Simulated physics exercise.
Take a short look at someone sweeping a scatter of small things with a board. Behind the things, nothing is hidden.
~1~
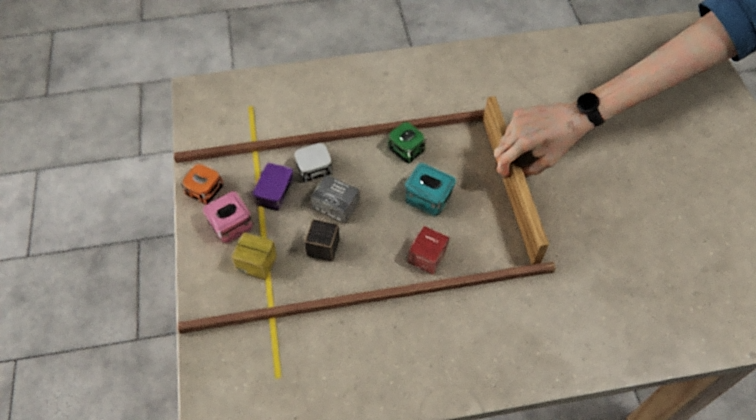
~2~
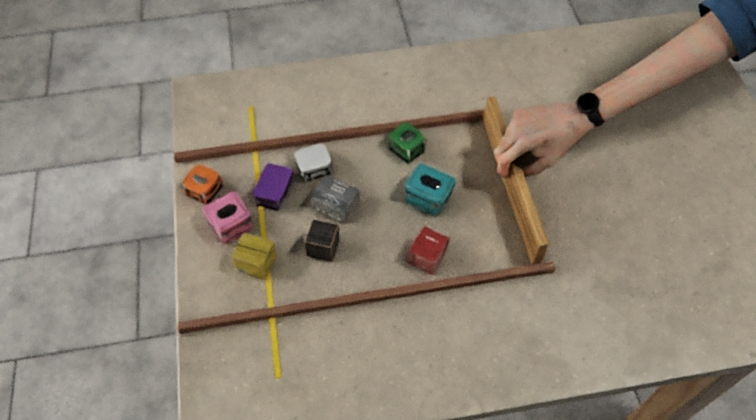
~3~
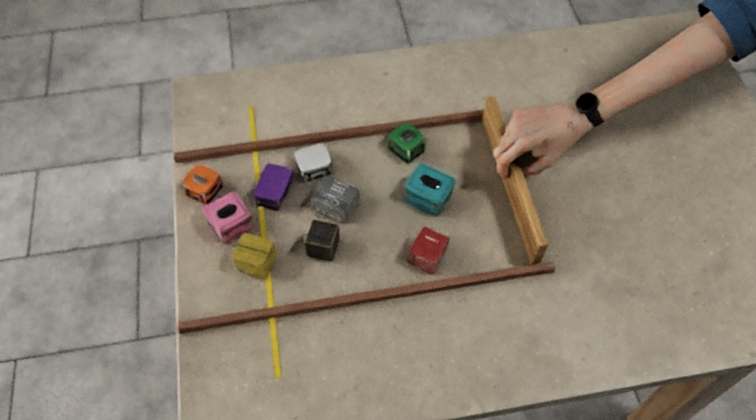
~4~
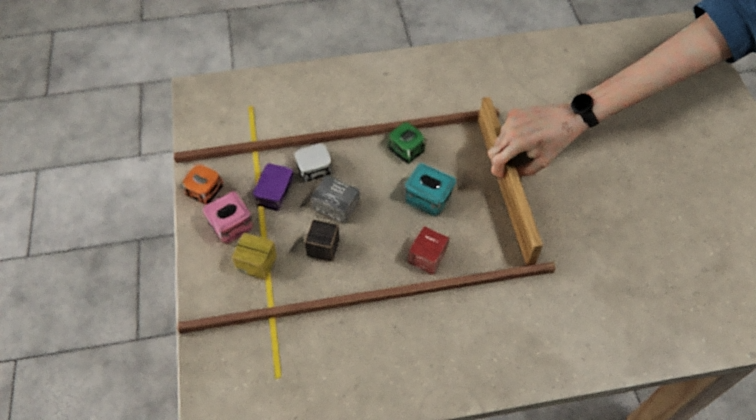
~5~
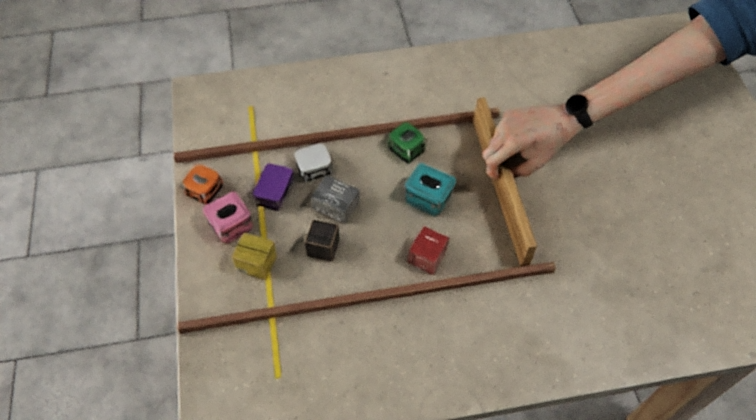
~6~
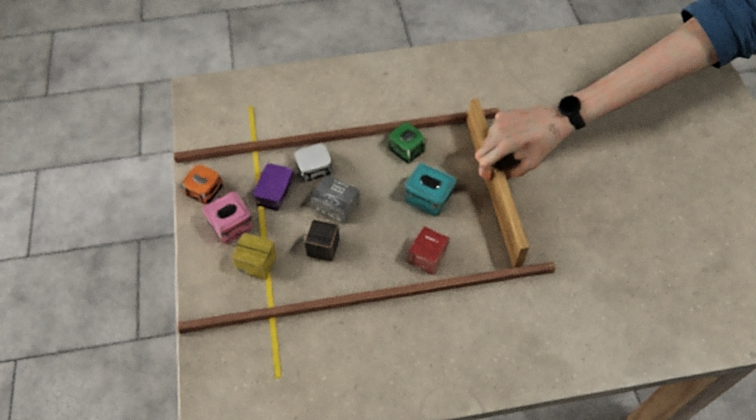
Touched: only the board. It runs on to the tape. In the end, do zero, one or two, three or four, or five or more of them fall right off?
A drop or two.
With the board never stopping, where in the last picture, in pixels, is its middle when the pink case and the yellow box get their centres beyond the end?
The middle is at (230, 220) when it's the pink case, and at (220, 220) when it's the yellow box.
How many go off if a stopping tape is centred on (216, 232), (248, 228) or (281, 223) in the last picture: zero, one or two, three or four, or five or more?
In turn: At least five, either one or two, one or two.
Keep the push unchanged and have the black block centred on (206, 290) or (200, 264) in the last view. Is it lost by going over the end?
Results in order - still up; still up.
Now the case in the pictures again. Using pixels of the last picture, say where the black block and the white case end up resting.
You'll see the black block at (251, 259), with the white case at (215, 164).
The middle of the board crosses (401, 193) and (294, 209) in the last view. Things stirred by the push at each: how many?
I make it 4 at the first spot and 10 at the other.
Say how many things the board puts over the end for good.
The total comes to 1.
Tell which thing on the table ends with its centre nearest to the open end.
I'd go with the purple case.
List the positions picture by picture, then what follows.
In the first picture, orange case (203, 184); pink case (229, 218); yellow box (255, 256); board (513, 177); tape (263, 225).
In the second picture, pink case (229, 218); grey box (336, 199).
In the third picture, yellow box (255, 256); purple case (274, 187).
In the fourth picture, orange case (203, 185); green case (407, 143).
In the fifth picture, pink case (229, 218); black block (323, 241).
In the sixth picture, orange case (203, 185); pink case (229, 218); yellow box (255, 256); board (495, 179); tape (263, 225).
Early on, none off yet; orange case at rest near (203, 185); pink case at rest near (229, 218); yellow box at rest near (255, 256).
Finally, the number that fall off is one or two; lost, orange case.
